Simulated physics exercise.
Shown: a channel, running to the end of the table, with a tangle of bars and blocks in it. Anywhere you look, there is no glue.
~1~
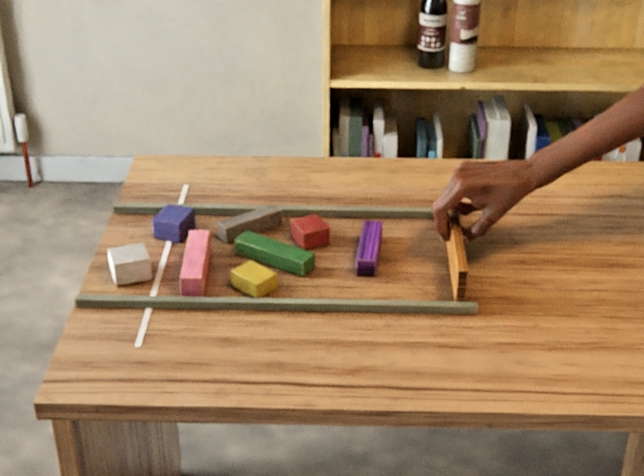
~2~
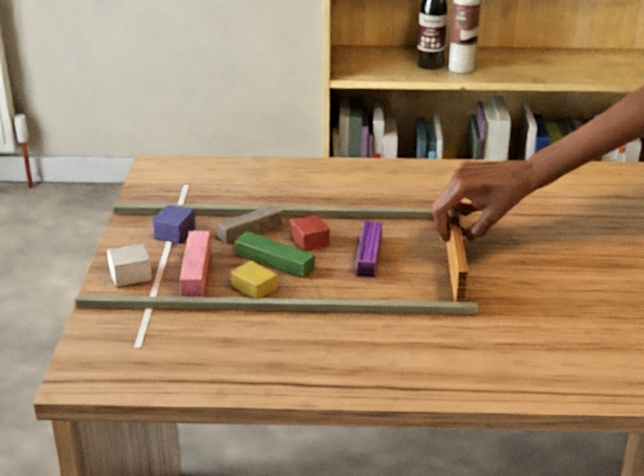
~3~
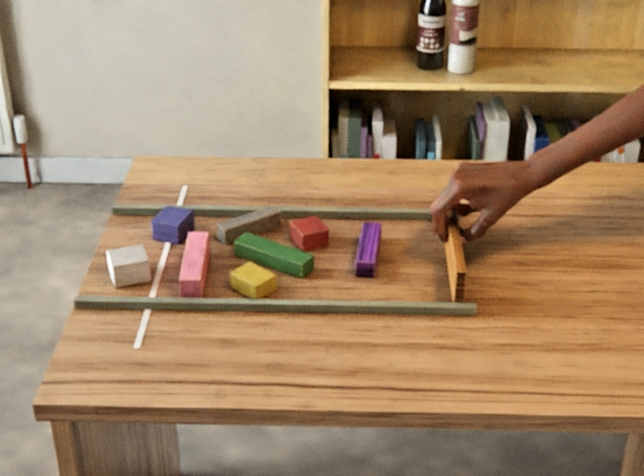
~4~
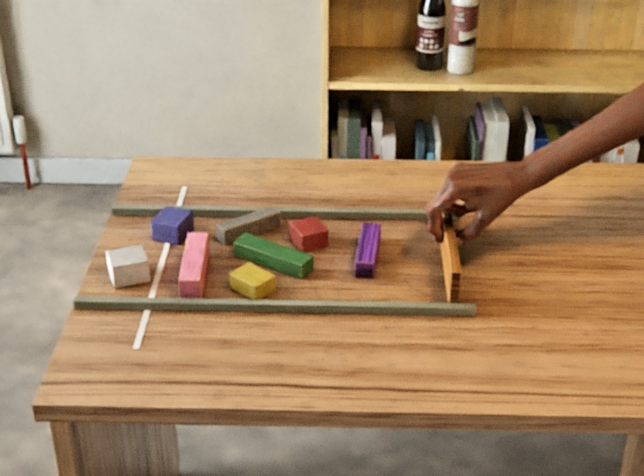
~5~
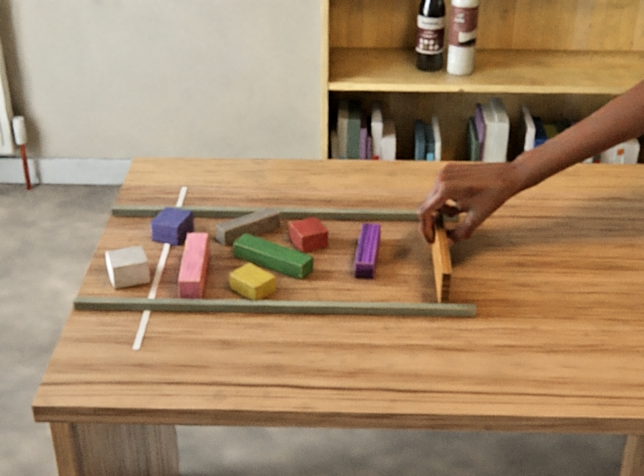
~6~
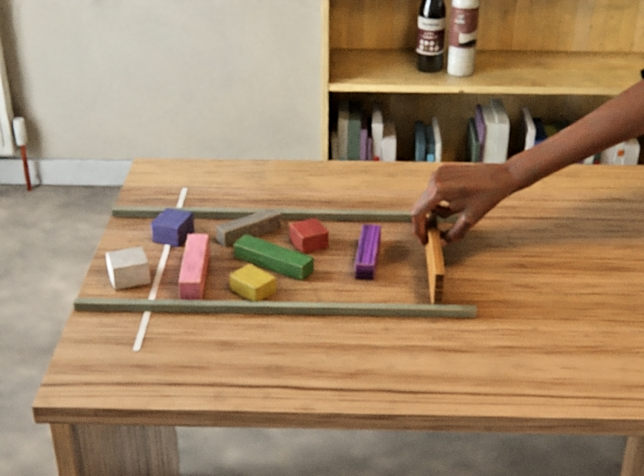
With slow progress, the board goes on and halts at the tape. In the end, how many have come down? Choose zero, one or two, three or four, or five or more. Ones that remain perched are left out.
By the end, one or two have come down.
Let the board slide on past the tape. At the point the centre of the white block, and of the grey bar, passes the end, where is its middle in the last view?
The middle is at (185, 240) when it's the white block, and at (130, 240) when it's the grey bar.
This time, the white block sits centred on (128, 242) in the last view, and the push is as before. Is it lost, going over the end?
If so, it ends up falling.
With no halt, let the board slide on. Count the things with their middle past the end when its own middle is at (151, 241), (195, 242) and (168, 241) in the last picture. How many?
In that order 3, 0 and 2.
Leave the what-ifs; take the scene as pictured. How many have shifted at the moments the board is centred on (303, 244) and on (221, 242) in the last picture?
Well, it's 4 at the first one and 8 at the second.
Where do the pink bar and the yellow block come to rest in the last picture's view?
(93, 270), and the other (131, 285).
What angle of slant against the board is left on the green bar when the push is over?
The angle comes out near 30 degrees.
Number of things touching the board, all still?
Contact count: 3.
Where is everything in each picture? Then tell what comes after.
In the first frame, white block (130, 264); blue block (174, 223); pink bar (196, 263); board (454, 243); tape (165, 256).
In the second frame, blue block (174, 224); red block (310, 232).
In the third frame, pink bar (195, 265); green bar (274, 255).
In the fourth frame, white block (128, 266); grey bar (249, 225).
In the fifth frame, blue block (173, 226); yellow block (253, 282).
In the sixth frame, white block (129, 268); blue block (173, 227); pink bar (195, 267); board (433, 246); tape (164, 259).
Early on, none off yet; white block at rest near (129, 268); blue block at rest near (173, 227); pink bar at rest near (195, 267).
A while later, none off yet; white block at rest near (129, 268); blue block at rest near (173, 227); pink bar at rest near (193, 268).
Further along, none off yet; white block travelled about its own width near (104, 268); blue block travelled about its own width near (122, 226); pink bar travelled about its own width near (134, 271).
Finally, the number that fall off is one or two; lost, blue block and white block.
